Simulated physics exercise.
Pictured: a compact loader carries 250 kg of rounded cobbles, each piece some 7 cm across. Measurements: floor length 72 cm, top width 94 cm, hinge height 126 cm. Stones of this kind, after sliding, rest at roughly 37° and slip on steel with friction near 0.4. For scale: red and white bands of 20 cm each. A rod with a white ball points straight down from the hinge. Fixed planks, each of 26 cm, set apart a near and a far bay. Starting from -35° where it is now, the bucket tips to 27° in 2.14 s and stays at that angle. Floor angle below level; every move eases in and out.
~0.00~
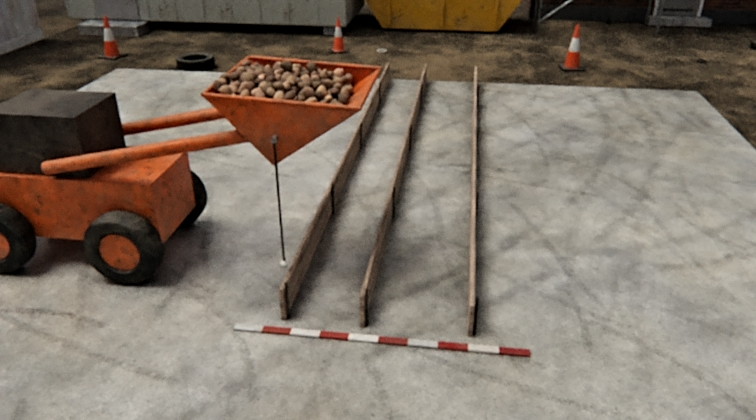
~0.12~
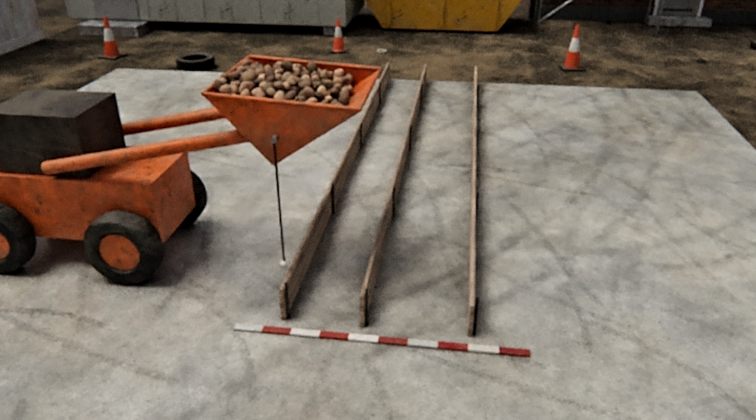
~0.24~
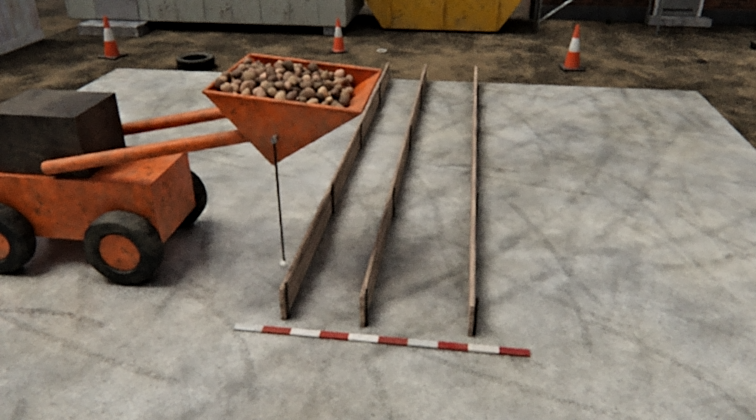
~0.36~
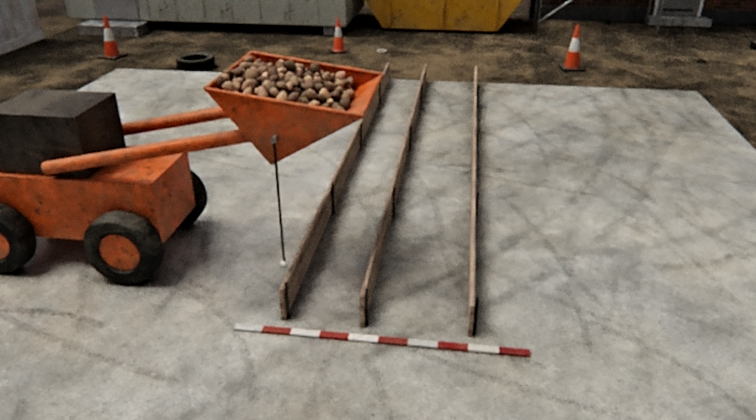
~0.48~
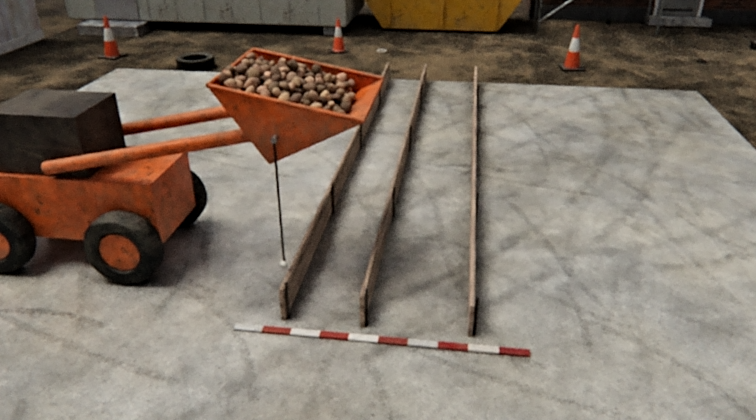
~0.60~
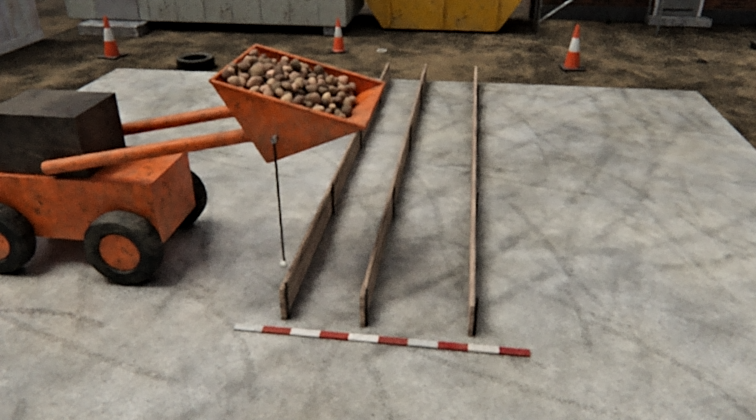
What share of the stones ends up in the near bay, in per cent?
About 0 per cent.
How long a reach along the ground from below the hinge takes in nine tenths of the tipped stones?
About 120 cm.
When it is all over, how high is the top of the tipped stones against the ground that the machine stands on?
Top of heap: Approx. 26 cm above the machine's ground.
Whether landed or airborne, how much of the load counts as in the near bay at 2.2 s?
Close to 10 per cent at that time.
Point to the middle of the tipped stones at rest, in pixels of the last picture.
Look at roughly (424, 261).
After 1.6 s the floor is at 17°; 99 % in the bucket, 1 % in the near bay; the foremost stones are at (371, 146).
After 2.2 s the floor is at 27°; 44 % in the bucket, 9 % in the near bay, 48 % in the far bay; the foremost stones are at (454, 265).
After 2.6 s the floor is at 27°; 17 % in the bucket, 7 % in the near bay, 77 % in the far bay; the foremost stones are at (465, 260).
After 5.0 s the floor is at 27°; 0 % in the bucket, 100 % in the far bay; the foremost stones are at (465, 270).
